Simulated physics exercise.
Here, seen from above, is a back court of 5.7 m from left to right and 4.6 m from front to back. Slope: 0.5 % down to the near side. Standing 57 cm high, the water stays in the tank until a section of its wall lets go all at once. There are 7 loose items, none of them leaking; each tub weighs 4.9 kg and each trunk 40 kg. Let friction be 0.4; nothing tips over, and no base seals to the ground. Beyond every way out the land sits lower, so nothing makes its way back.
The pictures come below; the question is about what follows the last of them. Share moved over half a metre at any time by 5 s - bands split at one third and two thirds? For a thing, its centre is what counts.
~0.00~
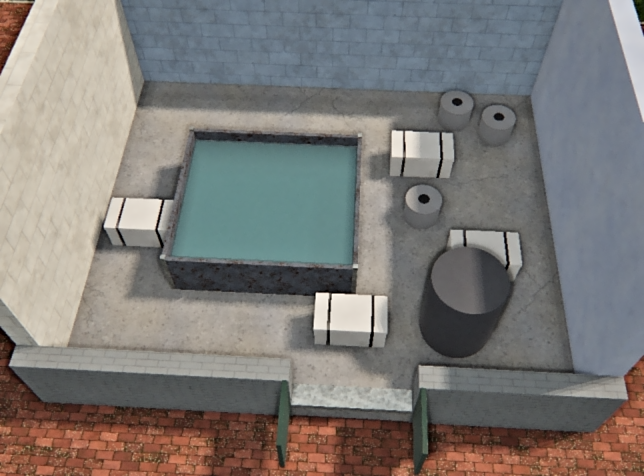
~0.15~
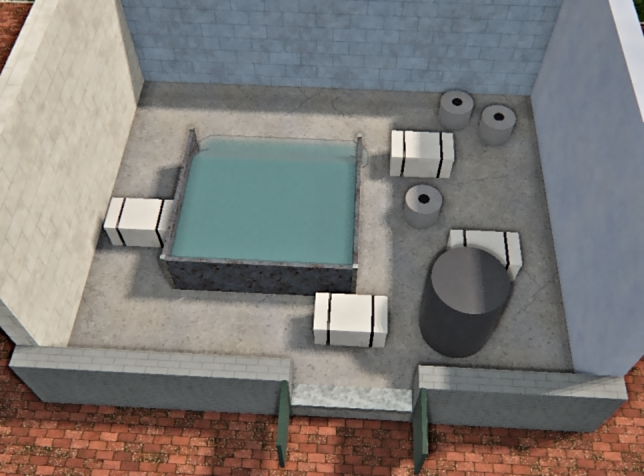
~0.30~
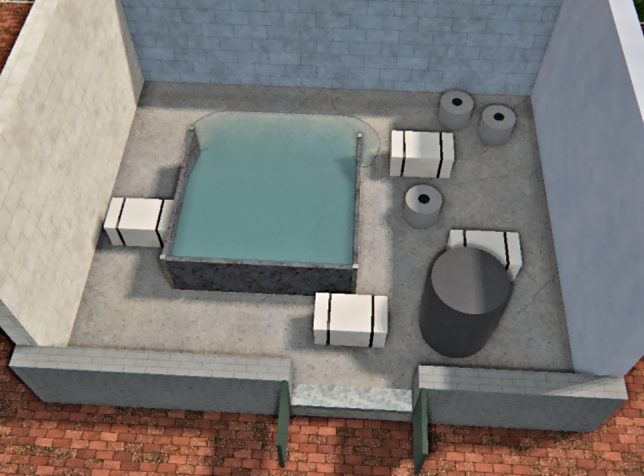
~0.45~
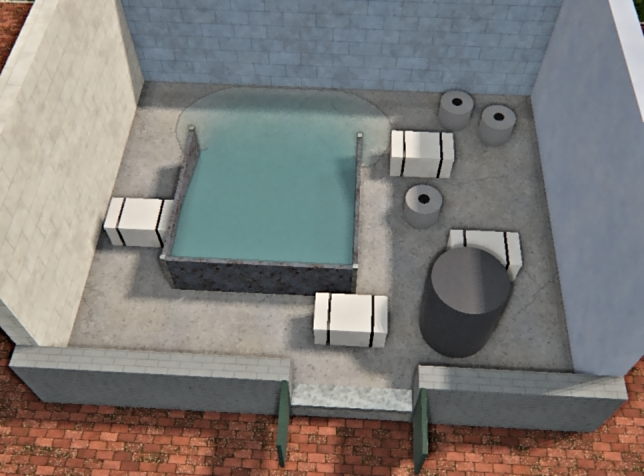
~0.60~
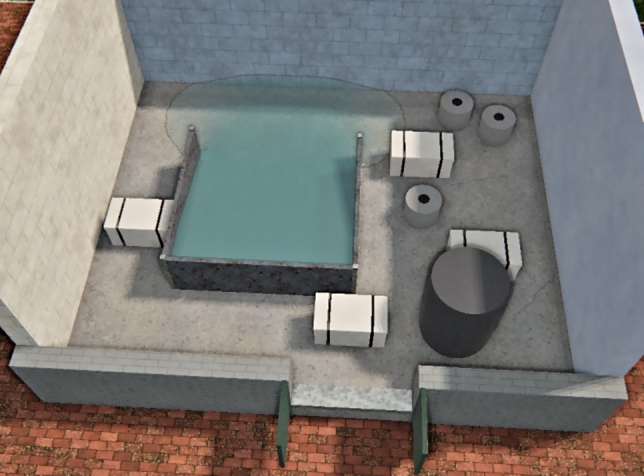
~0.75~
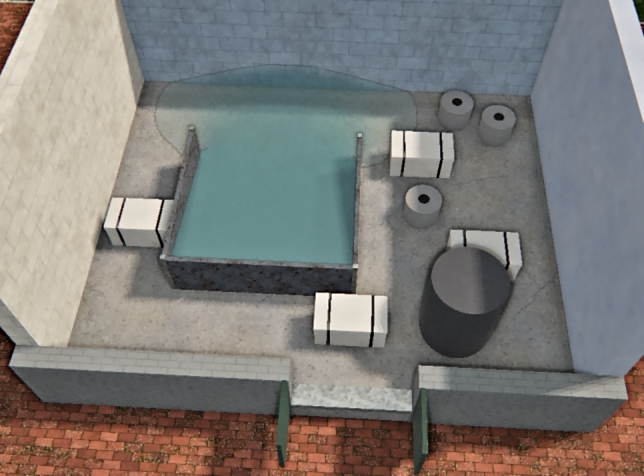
Within the middle third.
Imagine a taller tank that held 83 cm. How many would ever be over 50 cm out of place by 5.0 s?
It would come to 5 of them.
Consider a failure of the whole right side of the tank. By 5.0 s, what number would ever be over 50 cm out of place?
Result: 5 of them.
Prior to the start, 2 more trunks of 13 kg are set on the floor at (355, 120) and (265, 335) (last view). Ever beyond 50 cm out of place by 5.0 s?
Result in order: Exceeded; not exceeded.
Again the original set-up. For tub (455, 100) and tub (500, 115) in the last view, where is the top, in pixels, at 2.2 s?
About (483, 142) for the first and (525, 135) for the second.
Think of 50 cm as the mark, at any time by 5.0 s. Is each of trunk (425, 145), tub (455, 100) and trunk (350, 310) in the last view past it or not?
Well, in turn that's not reaching it, topping it, not reaching it.
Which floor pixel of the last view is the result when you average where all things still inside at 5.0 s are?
Mean floor pixel: About (393, 268).
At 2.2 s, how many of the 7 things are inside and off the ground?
Total: 0.
After 1.1 s 0 of 7 are over 50 cm from their spots; 0 afloat.
After 2.2 s 1 of 7 are over 50 cm from their spots; 0 afloat.
After 3.5 s 3 of 7 are over 50 cm from their spots; 2 afloat.
After 5.0 s 4 of 7 are over 50 cm from their spots, and 4 have been at some point; 3 afloat.
